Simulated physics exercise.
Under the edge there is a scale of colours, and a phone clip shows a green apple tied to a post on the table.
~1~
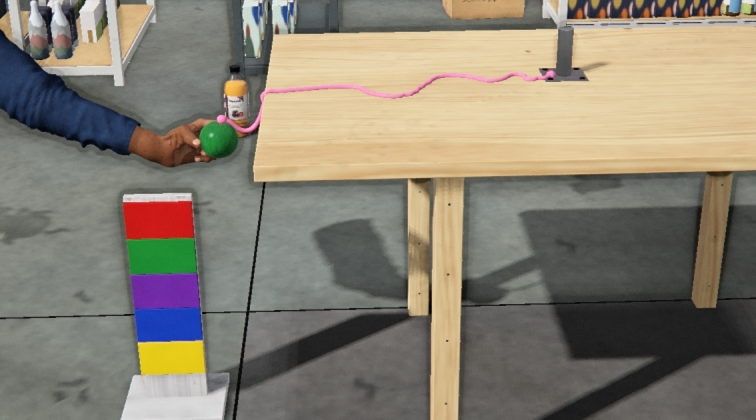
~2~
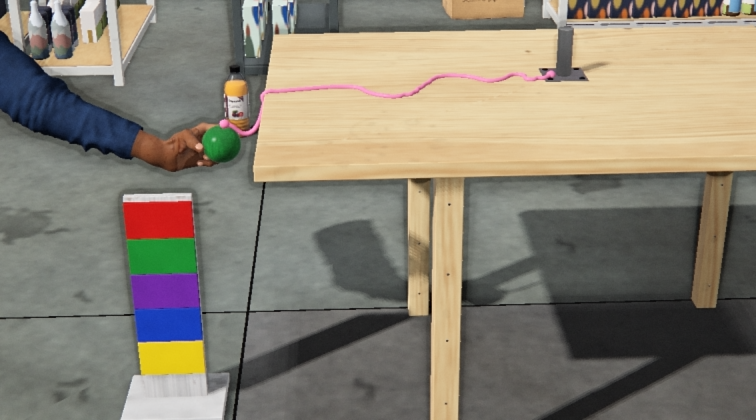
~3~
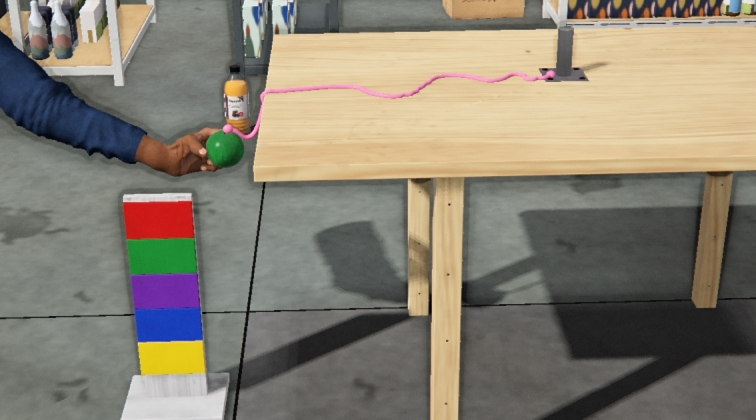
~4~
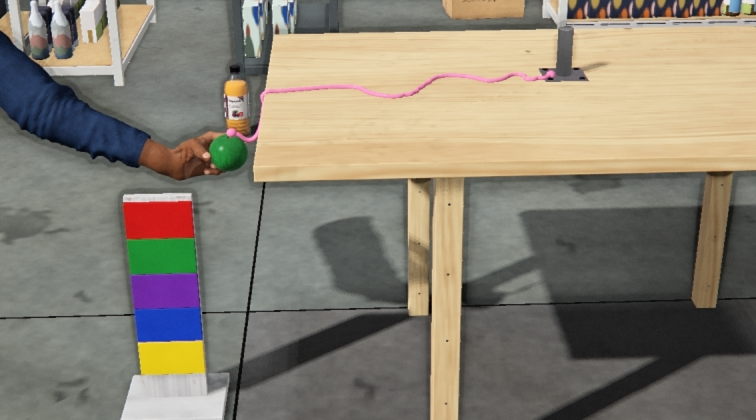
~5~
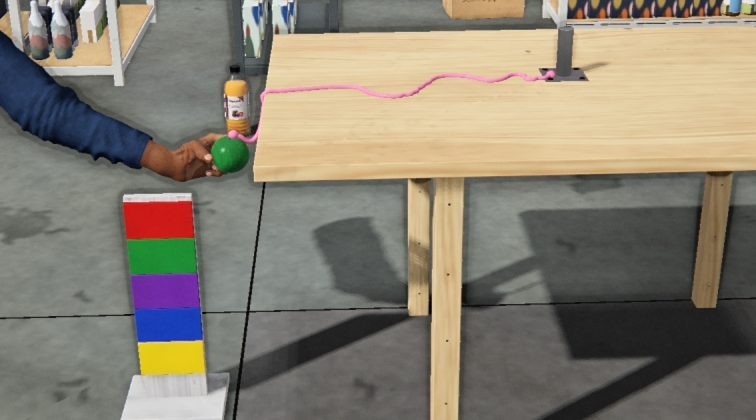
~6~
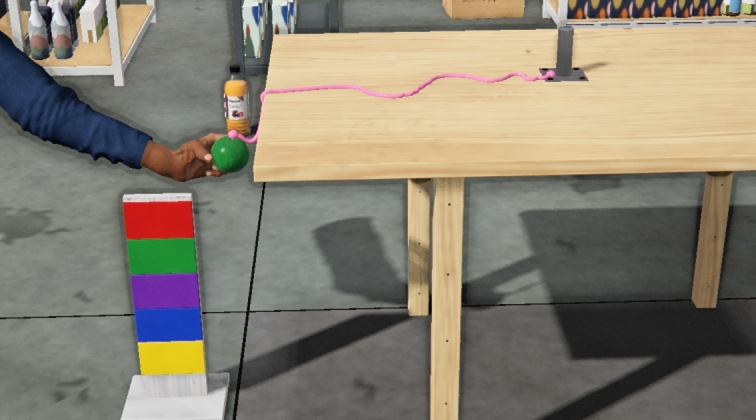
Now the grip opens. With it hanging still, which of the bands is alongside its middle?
The band alongside its middle is green.
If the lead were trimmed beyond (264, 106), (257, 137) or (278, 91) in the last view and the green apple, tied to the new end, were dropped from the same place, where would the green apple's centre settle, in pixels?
Try by try: (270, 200), (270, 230) and (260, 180).
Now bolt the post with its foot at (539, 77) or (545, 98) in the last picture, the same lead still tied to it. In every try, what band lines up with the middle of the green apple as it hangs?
First try: Purple; second try: Purple.
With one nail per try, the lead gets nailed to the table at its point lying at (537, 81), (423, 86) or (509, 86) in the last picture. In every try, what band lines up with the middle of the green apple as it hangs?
First try green, second try red, third try green.
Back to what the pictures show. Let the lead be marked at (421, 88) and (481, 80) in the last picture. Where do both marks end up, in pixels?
Near (370, 86) and (454, 81).
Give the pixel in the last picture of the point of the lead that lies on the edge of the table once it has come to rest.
It's the piece you see at (344, 87).
Soon after, apple near (274, 244); level with green.
After that, apple near (266, 253); level with green.
In the end, apple near (268, 255); level with green. Its middle rests at the green band.
